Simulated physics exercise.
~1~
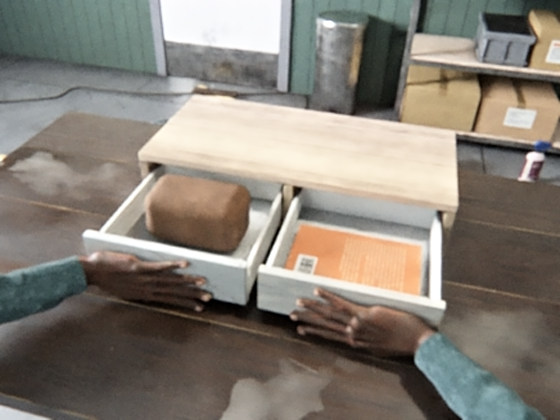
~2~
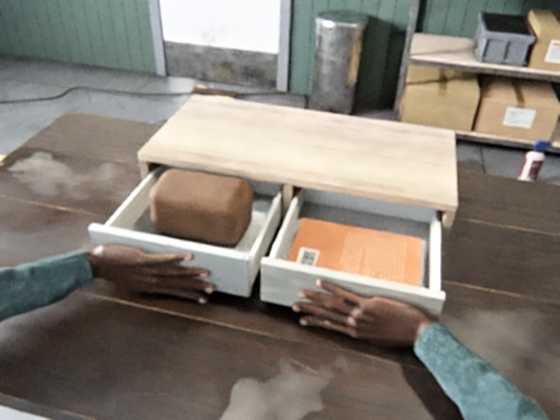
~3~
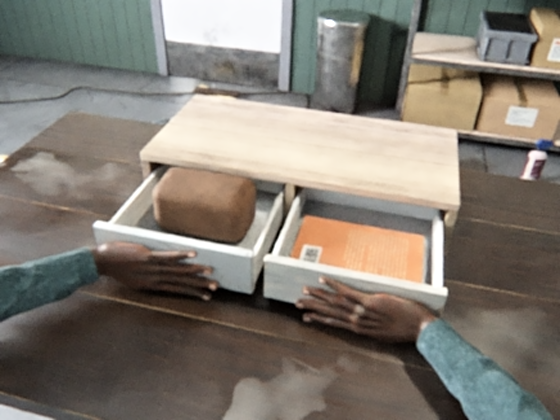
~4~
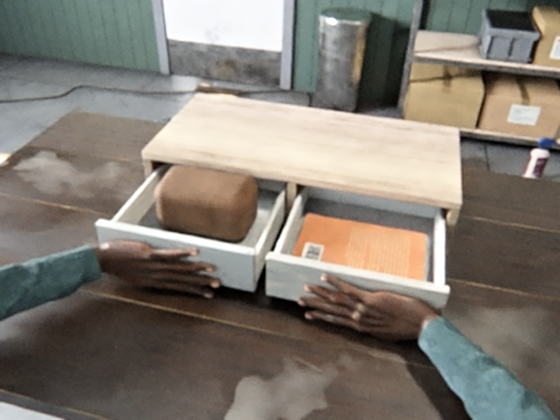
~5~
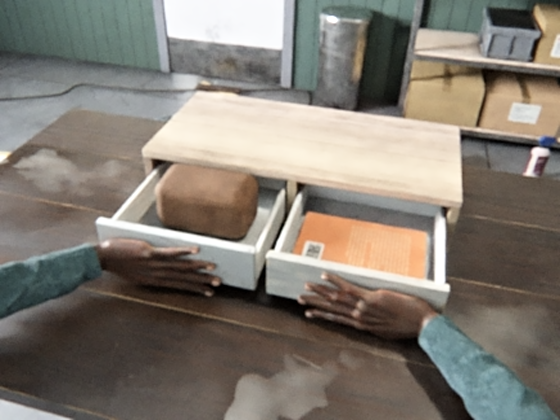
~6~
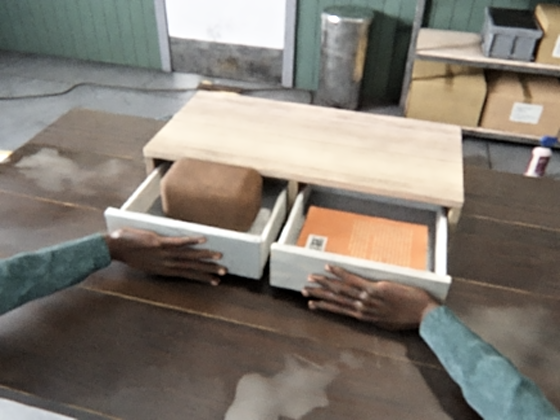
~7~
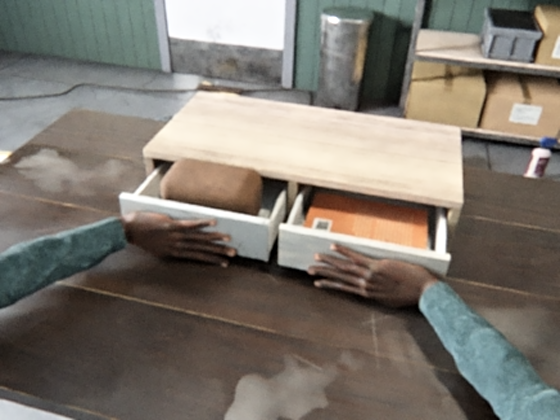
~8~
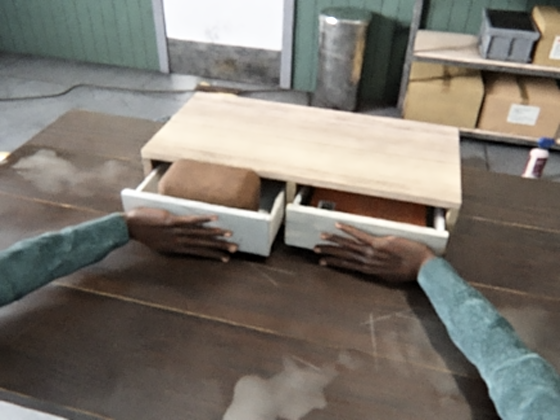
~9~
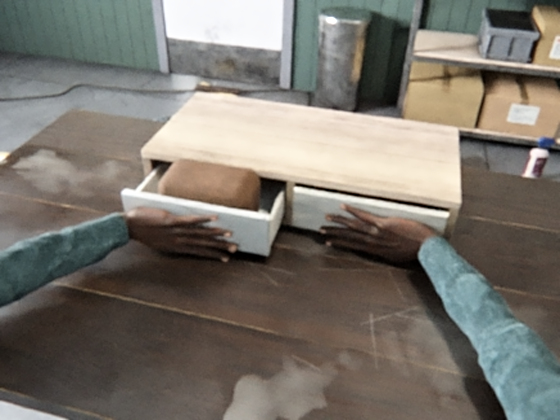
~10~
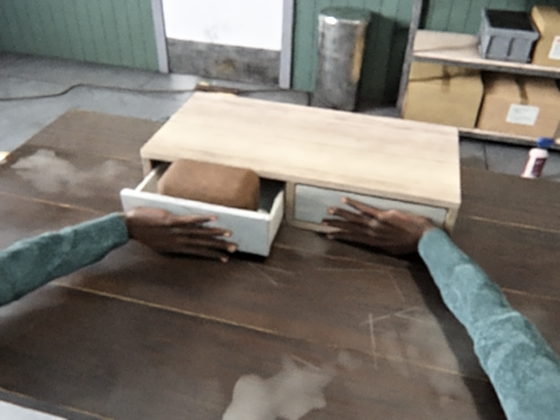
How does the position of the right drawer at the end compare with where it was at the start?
At the start the right drawer is pulled out toward the viewer with the orange book showing, and by the end it has been pushed back into the cabinet and is closed.
The clip opens on a low wooden cabinet with two white drawers pulled open on a dark table, a brown loaf-shaped block in the left one and a flat orange book in the right one. Two hands in teal sleeves rest against the drawer fronts and ease them slightly inward. The hands then push both drawers further in together. The left drawer stops while still ajar, with the brown block showing above its front. The right drawer keeps sliding until it closes and hides the book, while the left one stays partly open.
